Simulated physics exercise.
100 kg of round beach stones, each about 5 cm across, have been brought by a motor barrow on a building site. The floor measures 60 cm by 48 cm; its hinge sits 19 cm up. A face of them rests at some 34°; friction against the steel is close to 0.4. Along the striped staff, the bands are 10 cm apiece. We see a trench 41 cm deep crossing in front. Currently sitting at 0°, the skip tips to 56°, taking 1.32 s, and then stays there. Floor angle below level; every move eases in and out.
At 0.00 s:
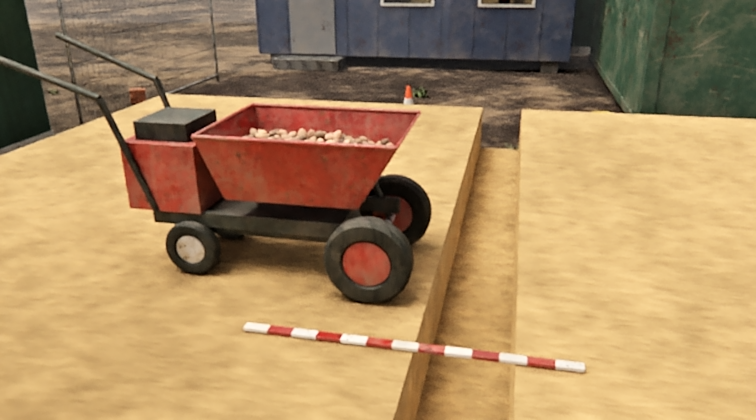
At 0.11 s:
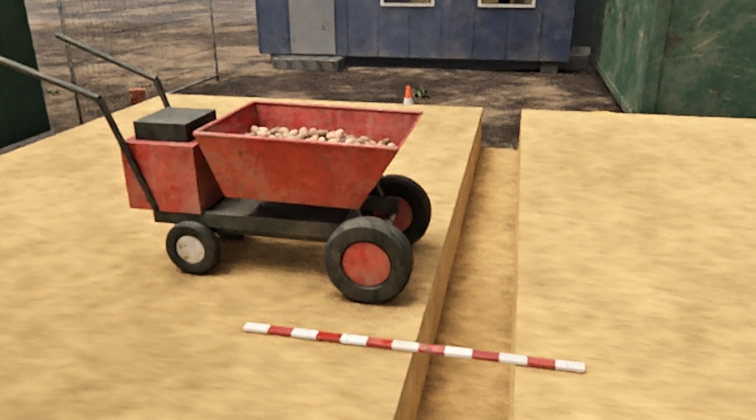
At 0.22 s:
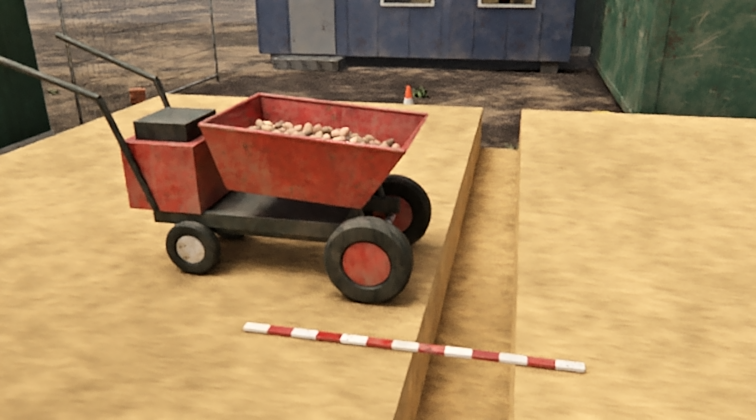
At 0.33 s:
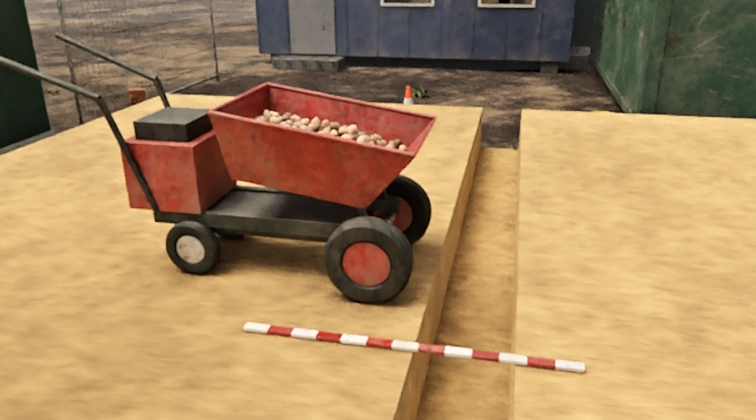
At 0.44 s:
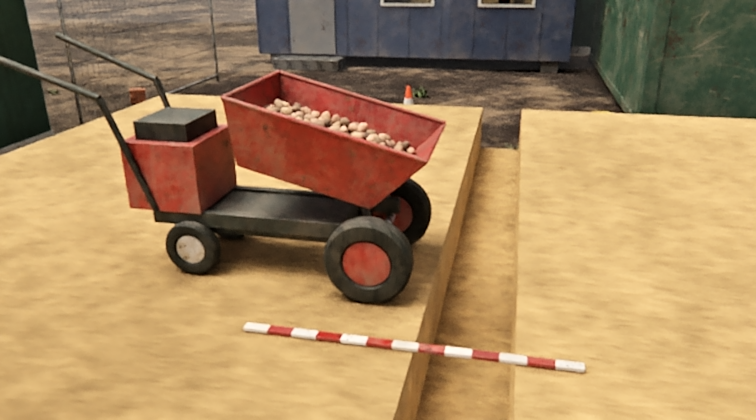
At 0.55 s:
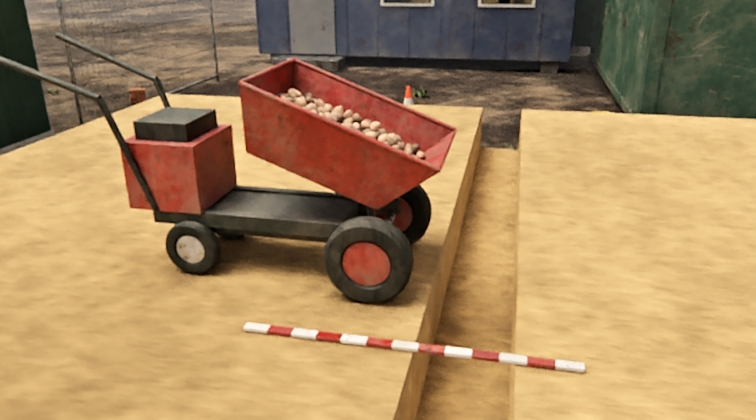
In the video, a red motor barrow loaded with rounded stones stands beside a trench, behind a red-and-white striped staff, while its skip gradually tilts forward to the right, its rear end rising as the wheeled base stays still.
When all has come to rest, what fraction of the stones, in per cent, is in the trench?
At the end about 19 per cent of the stones are there.
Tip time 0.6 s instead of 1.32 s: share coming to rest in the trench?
That would give about 15 percent.
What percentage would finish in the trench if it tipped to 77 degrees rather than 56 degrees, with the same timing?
I'd expect around 30 in a hundred.
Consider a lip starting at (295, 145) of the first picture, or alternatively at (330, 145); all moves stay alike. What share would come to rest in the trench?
The first start gives about 35 per cent, the second about 50.
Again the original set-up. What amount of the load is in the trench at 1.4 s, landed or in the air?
Roughly 5 percent of the load.
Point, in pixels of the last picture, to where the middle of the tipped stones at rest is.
Roughly at pixel (535, 283).
After 1.0 s the floor is at 47°; 100 % in the skip; the foremost stones are at (462, 189).
After 1.4 s the floor is at 56°; 88 % in the skip, 7 % in the trench, 5 % past the trench; the foremost stones are at (551, 273).
After 1.8 s the floor is at 56°; 66 % in the skip, 10 % in the trench, 24 % past the trench; the foremost stones are at (630, 296).
After 3.7 s the floor is at 56°; 53 % in the skip, 19 % in the trench, 27 % past the trench; the foremost stones are at (672, 277).
